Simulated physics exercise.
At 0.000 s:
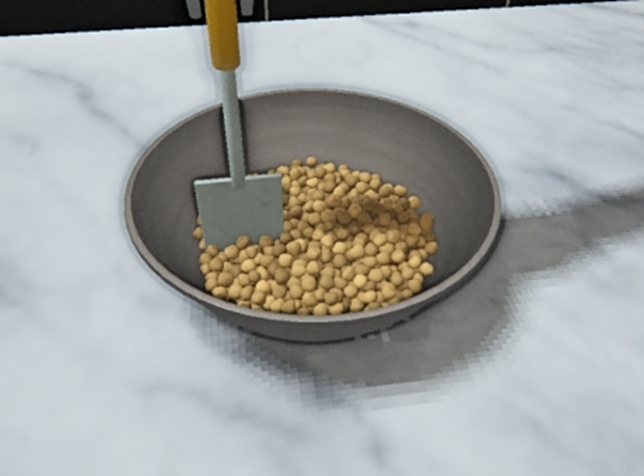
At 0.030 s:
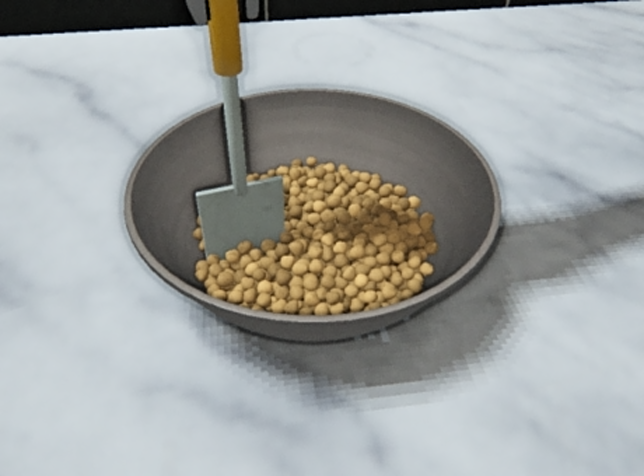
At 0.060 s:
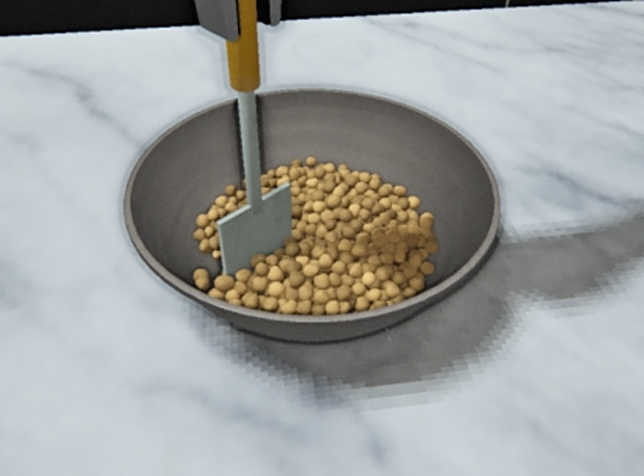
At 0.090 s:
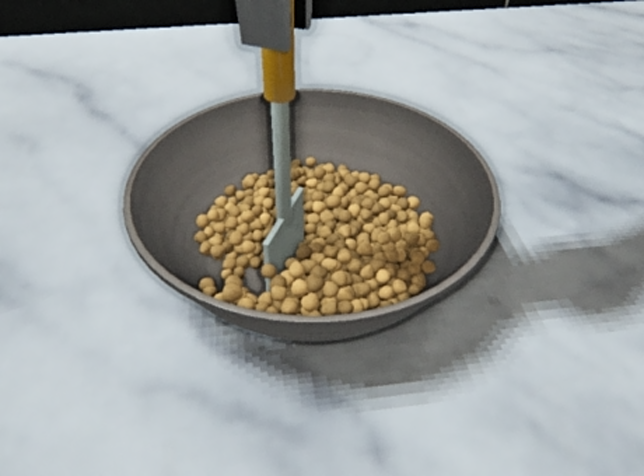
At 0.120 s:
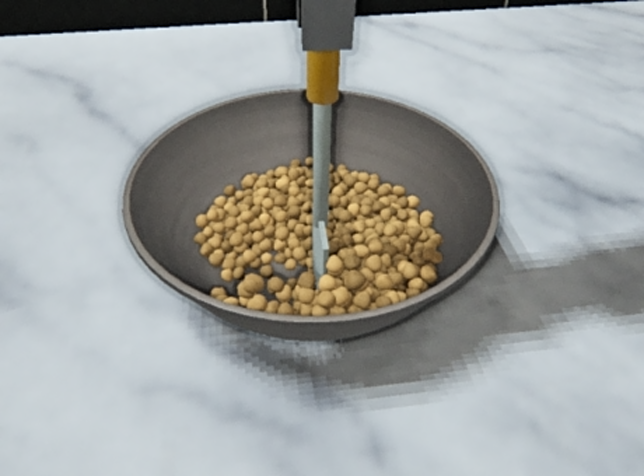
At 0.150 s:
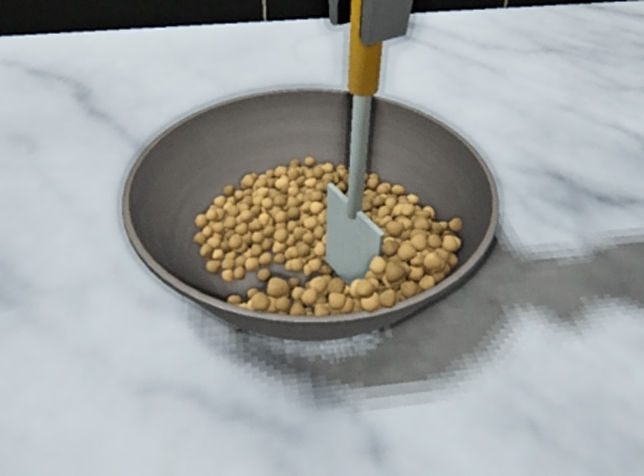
Spatula with a yellow handle sweeping left to right through chickpeas in a gray bowl, turning as it pushes them aside.
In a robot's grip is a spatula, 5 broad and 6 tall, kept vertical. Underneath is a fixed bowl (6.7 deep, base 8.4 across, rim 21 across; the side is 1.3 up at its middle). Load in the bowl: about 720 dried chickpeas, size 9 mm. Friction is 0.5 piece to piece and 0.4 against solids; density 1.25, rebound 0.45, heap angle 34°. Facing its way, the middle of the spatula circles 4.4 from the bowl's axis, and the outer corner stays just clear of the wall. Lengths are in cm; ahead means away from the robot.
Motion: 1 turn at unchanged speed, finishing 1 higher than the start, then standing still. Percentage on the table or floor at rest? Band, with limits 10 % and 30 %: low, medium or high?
Medium.
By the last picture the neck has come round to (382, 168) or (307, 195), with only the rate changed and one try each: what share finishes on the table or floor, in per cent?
Near 25 in a hundred for the first and near 0 in a hundred for the second.
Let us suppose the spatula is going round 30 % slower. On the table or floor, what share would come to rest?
My guess is about 0 per cent.
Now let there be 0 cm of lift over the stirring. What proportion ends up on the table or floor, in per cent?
Roughly 20 per cent.
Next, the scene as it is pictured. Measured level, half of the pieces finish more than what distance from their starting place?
Near 7 cm.
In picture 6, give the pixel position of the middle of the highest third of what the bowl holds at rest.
At about (259, 239).
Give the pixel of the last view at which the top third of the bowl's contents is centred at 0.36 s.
In the final view it lies at about (252, 149).
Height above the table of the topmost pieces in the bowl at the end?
The peak stands near 5.5 centimetres up.
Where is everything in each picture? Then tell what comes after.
In the first frame, spatula neck at (236, 157), 0° round; upper third of the load around (328, 228), from x 200 to 435, top at y 160; 721 in the bowl.
In the second frame, spatula neck at (238, 163), 10° round; upper third of the load around (327, 230), from x 200 to 435, top at y 160.
In the third frame, spatula neck at (253, 180), 35° round; upper third of the load around (323, 244), from x 200 to 435, top at y 160.
In the fourth frame, spatula neck at (283, 192), 60° round; upper third of the load around (330, 253), from x 200 to 435, top at y 165.
In the fifth frame, spatula neck at (321, 194), 86° round; upper third of the load around (353, 262), from x 200 to 435, top at y 165.
In the sixth frame, spatula neck at (356, 186), 112° round; upper third of the load around (386, 249), from x 200 to 455, top at y 160; 721 in the bowl.
After 0.26 s, 204° round, highest piece 11 above the table; 689 in the bowl, 5 on the table or floor, 27 in flight or on the tool.
After 0.36 s, 297° round, highest piece 10 above the table; 647 in the bowl, 35 on the table or floor, 39 in flight or on the tool.
After 0.62 s, 0° round, highest piece 6 above the table; 621 in the bowl, 100 on the table or floor.
After 1.32 s, 0° round, highest piece 5 above the table; 621 in the bowl, 100 on the table or floor.
At rest, 621 in the bowl, 100 on the table or floor. That is 14 % on the table or floor.
